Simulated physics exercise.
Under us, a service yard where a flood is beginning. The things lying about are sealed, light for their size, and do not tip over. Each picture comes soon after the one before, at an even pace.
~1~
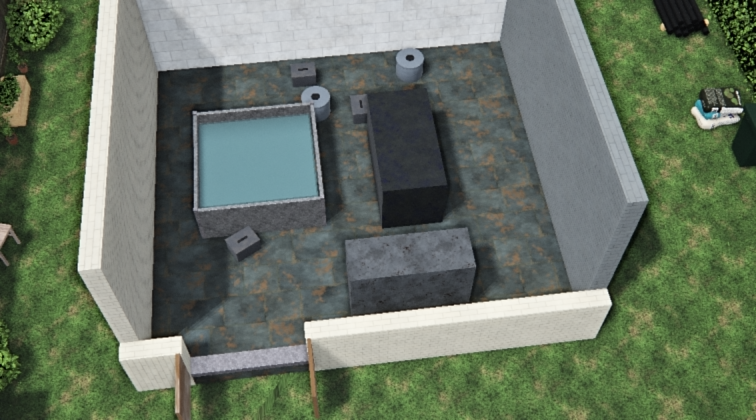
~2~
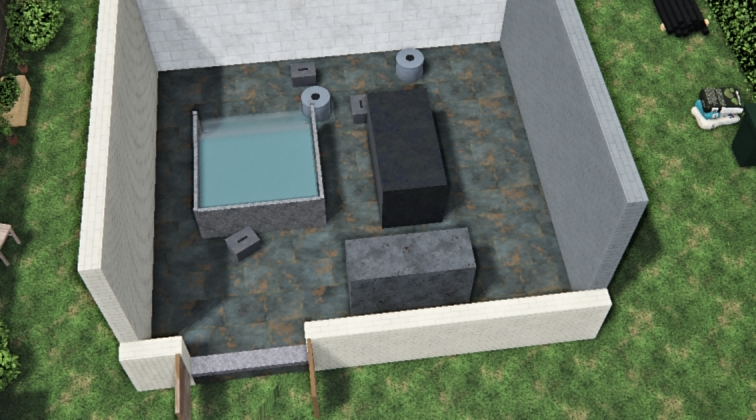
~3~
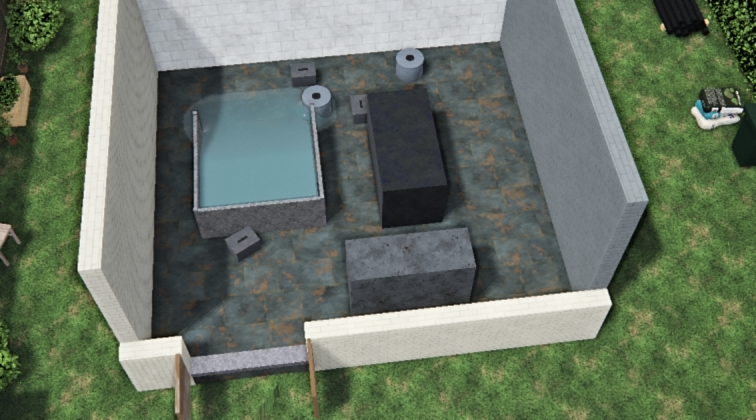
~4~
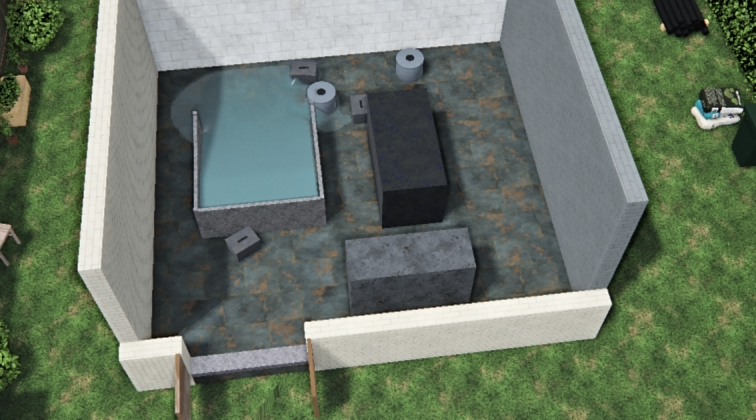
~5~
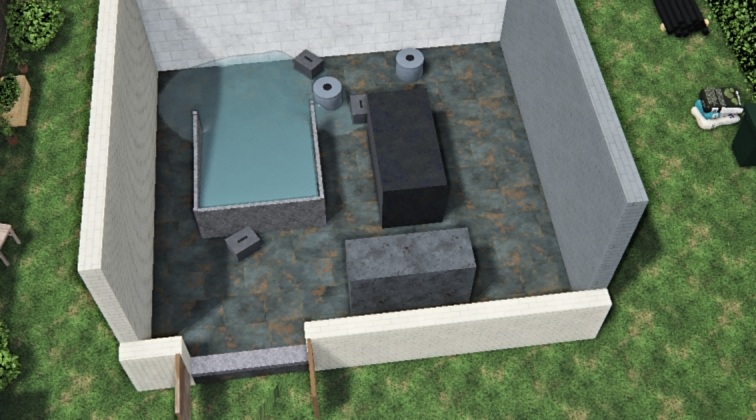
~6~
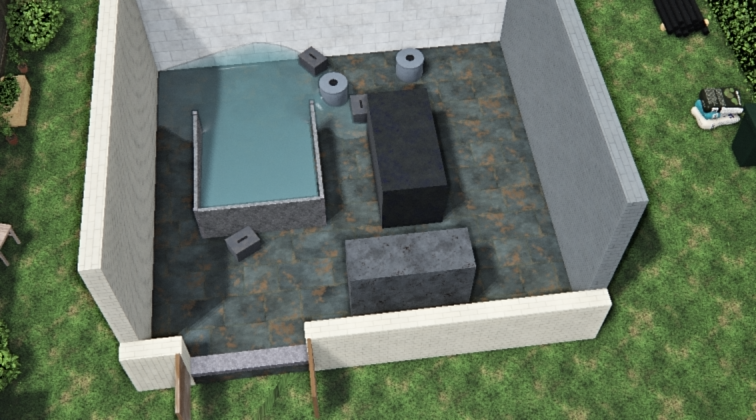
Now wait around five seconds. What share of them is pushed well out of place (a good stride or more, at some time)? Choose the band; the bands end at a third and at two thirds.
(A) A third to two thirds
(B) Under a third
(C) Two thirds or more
(C) Two thirds or more.
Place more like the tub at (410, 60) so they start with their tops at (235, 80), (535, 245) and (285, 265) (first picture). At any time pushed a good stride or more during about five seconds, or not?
Each in turn: Pushed clear, stays in place, stays in place.
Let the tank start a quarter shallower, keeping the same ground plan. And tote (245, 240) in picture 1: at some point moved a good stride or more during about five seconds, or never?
Answer: Never so far.
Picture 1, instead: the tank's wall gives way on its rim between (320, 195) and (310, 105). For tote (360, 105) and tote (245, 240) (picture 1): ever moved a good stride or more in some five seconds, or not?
In turn: Shifted that much, less than that.
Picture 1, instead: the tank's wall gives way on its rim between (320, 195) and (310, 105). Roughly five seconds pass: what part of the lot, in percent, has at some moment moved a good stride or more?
Estimate: Roughly 60 per cent.
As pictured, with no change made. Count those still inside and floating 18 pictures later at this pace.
3 in all.
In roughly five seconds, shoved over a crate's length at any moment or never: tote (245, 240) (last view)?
Result: Below that mark.
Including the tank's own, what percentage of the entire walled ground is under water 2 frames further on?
Roughly 25 per cent.
A moment on, 2 of 5 are well off their spots; 0 afloat.
Next, 2 of 5 are well off their spots; 1 afloat.
Later, 4 of 5 are well off their spots; 3 afloat.
In the end, 4 of 5 are well off their spots, and 4 have been at some point; 2 afloat.
